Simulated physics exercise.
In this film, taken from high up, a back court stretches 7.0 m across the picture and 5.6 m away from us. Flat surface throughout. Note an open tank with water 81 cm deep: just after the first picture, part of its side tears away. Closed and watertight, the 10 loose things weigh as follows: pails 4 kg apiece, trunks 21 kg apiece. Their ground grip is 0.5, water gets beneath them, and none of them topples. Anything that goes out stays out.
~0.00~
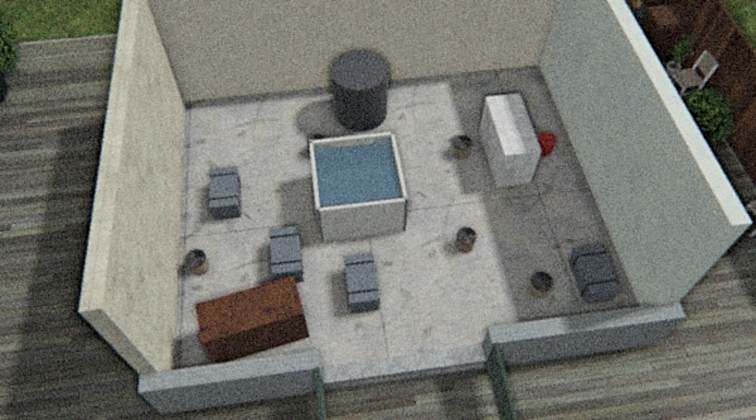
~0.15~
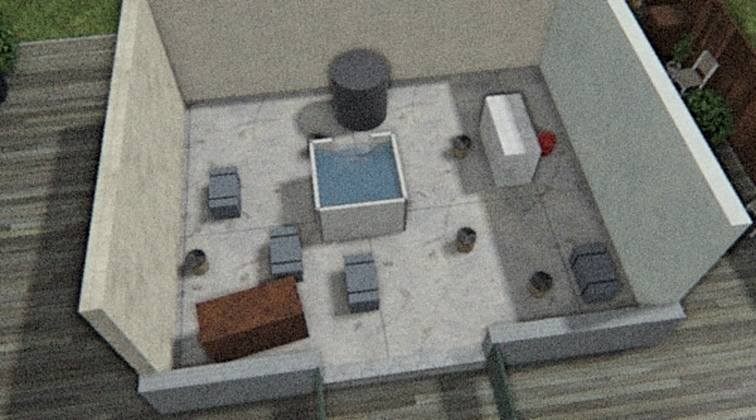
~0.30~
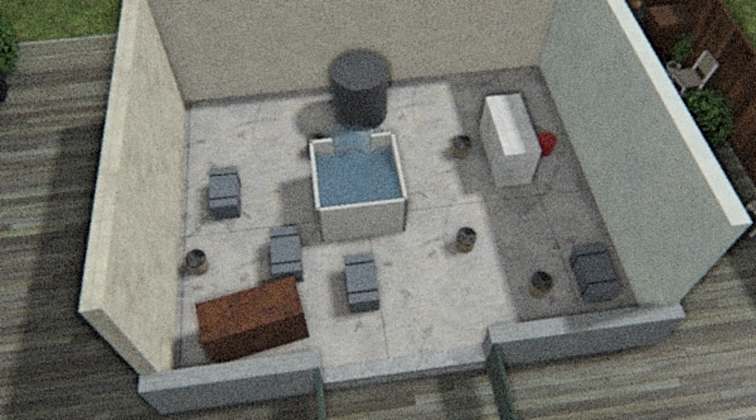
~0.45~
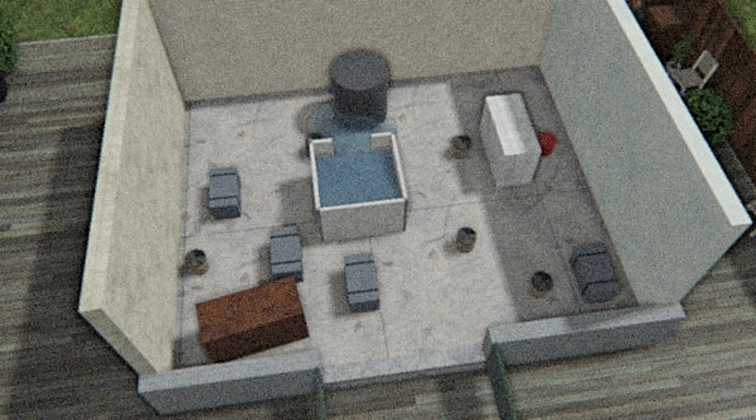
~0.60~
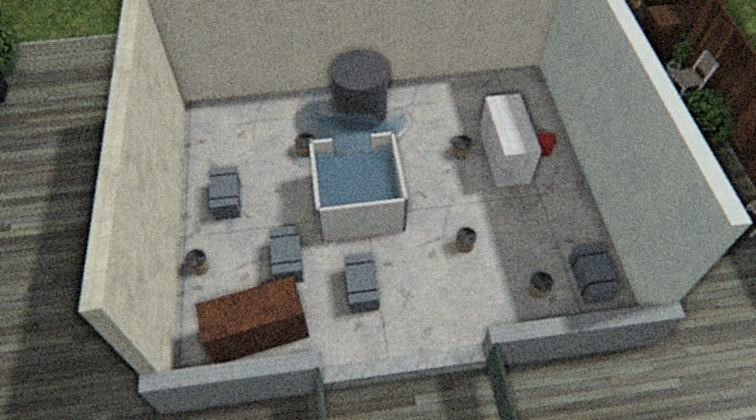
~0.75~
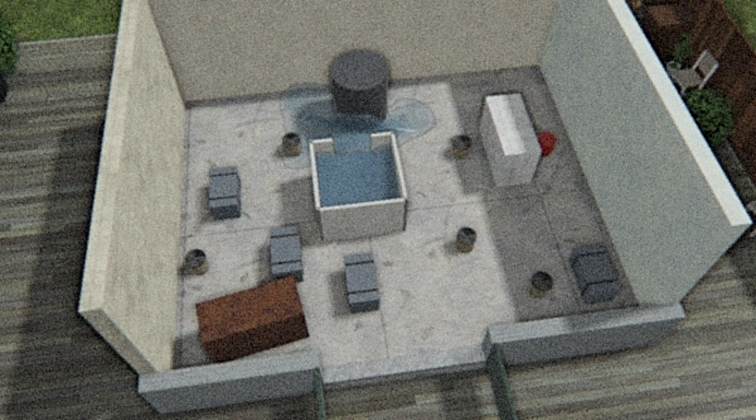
Water pours through a gap in the far side of an open, pale-walled tank in a walled grey court, seen from high up by a still camera. A dark cylinder stands behind the tank, grey trunks and small dark pails are scattered around, a rusty-brown box sits front left, and a red pail rests beside a white block at right. The water spreads around the cylinder to both sides, and one dark pail slides slightly left.
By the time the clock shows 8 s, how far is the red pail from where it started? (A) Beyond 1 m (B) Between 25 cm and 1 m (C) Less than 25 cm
The answer is A.
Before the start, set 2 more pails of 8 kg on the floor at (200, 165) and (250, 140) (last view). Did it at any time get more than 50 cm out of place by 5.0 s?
Beyond the mark, below the mark.
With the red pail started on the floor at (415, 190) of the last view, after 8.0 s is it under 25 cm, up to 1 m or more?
From that spot, it remains nearly still.
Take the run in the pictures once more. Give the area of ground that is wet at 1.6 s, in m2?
12 m2.
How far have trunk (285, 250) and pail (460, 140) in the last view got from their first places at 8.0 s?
Respectively: 0 cm / 40 cm.
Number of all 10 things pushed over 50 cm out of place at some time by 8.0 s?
The answer here is 4.
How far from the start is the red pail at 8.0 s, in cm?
Close to 150 cm by then.
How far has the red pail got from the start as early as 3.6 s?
I'd put it at around 0 cm.
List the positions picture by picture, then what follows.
The first picture shows the red pail at (547, 139), on the bottom; water covers 1.7 m2; 0 of 10 have shifted.
The second picture shows the red pail at (547, 139) rests on the ground; water covers 2.2 m2; 0 of 10 have shifted.
The third picture shows the red pail at (547, 139), on the bottom; 2.8 m2 under water; 0 of 10 have shifted.
The fourth picture shows the red pail at (547, 139) rests on the ground; 3.2 m2 under water; 0 of 10 have shifted.
The fifth picture shows the red pail at (547, 139), on the bottom; 4.0 m2 under water; 1 of 10 have shifted.
The sixth picture shows the red pail at (547, 139), on the bottom; water covers 5.0 m2; 1 of 10 have shifted.
After 1.6 s the red pail is near (547, 139), 0.0 m from its start, aground; 0 of 10 are out; 0 afloat.
After 3.6 s the red pail is near (547, 139), 0.0 m from its start, aground; 0 of 10 are out; 0 afloat.
After 5.6 s the red pail is near (556, 182), 0.9 m from its start, aground; 0 of 10 are out; 1 afloat.
After 8.0 s the red pail is near (562, 214), 1.6 m from its start, aground; 0 of 10 are out; 0 afloat.
